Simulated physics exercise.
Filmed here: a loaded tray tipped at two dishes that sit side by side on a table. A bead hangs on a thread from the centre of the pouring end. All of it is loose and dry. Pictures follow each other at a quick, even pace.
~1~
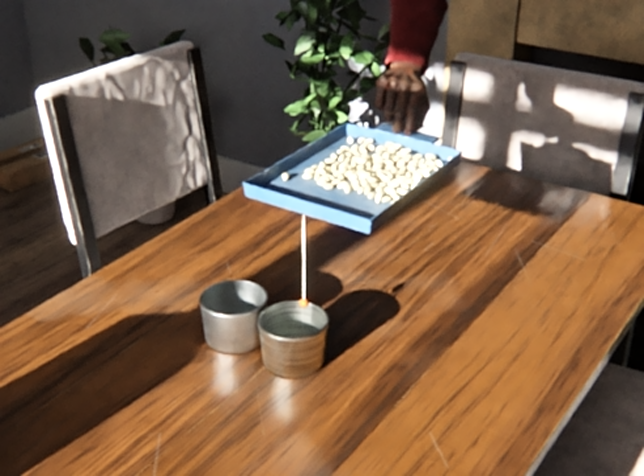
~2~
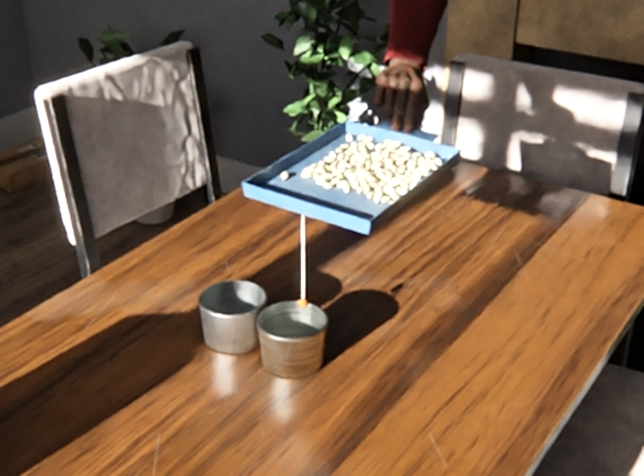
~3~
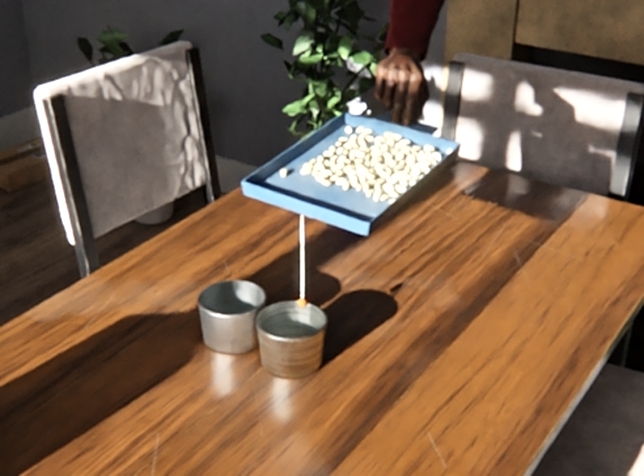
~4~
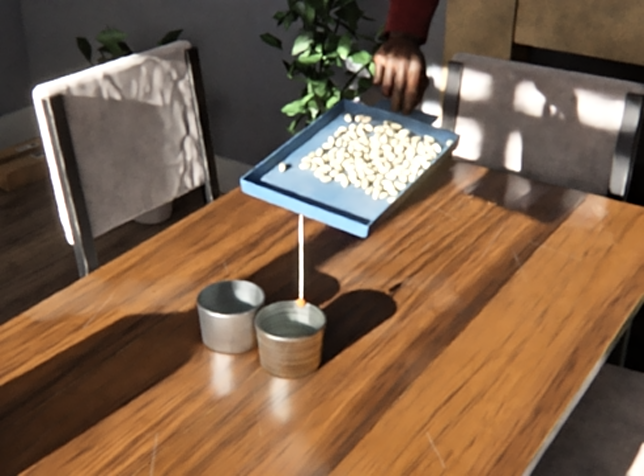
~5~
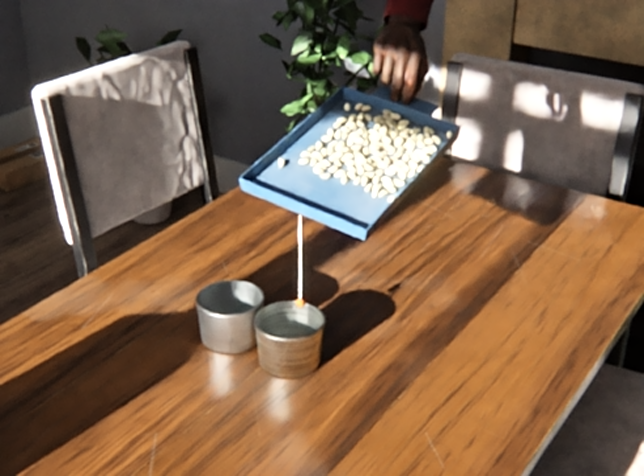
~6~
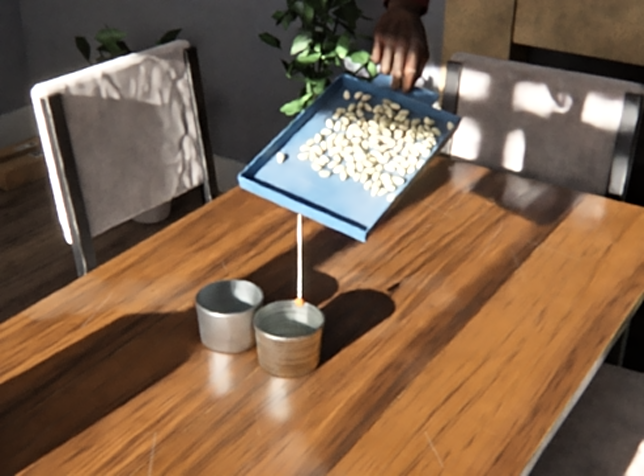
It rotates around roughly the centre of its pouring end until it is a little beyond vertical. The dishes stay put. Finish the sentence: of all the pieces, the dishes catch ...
... fewer than half.
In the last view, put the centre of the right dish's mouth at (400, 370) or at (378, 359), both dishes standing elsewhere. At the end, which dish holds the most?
Well, first the one further left, then the one further left.
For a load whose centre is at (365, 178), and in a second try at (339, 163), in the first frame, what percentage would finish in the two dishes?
In order, roughly 0 % and 0 %.
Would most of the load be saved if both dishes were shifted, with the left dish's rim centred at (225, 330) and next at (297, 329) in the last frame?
In order, they'd catch a minor share, and next a major share.
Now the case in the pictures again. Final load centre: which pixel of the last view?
Roughly pixel (347, 395).
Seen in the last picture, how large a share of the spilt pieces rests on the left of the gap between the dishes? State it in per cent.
About 10 per cent.
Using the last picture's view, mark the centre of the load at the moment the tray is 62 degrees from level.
In the last view the centre sits at roughly (350, 189).
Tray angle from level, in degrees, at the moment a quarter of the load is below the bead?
The tilt then is about 100°.
Shortly afterwards, tray tipped steeply; all but a few on the tray; only a few in the air.
Next, tray tipped right over; near a third on the tray; only a few in the right dish; near a third outside both; near a quarter in the air.
Some moments later, tray tipped past a quarter turn; a little in the right dish; all but a few outside both.
In the end, tray tipped past a quarter turn; a little in the right dish; none at all in the left dish; all but a few outside both.
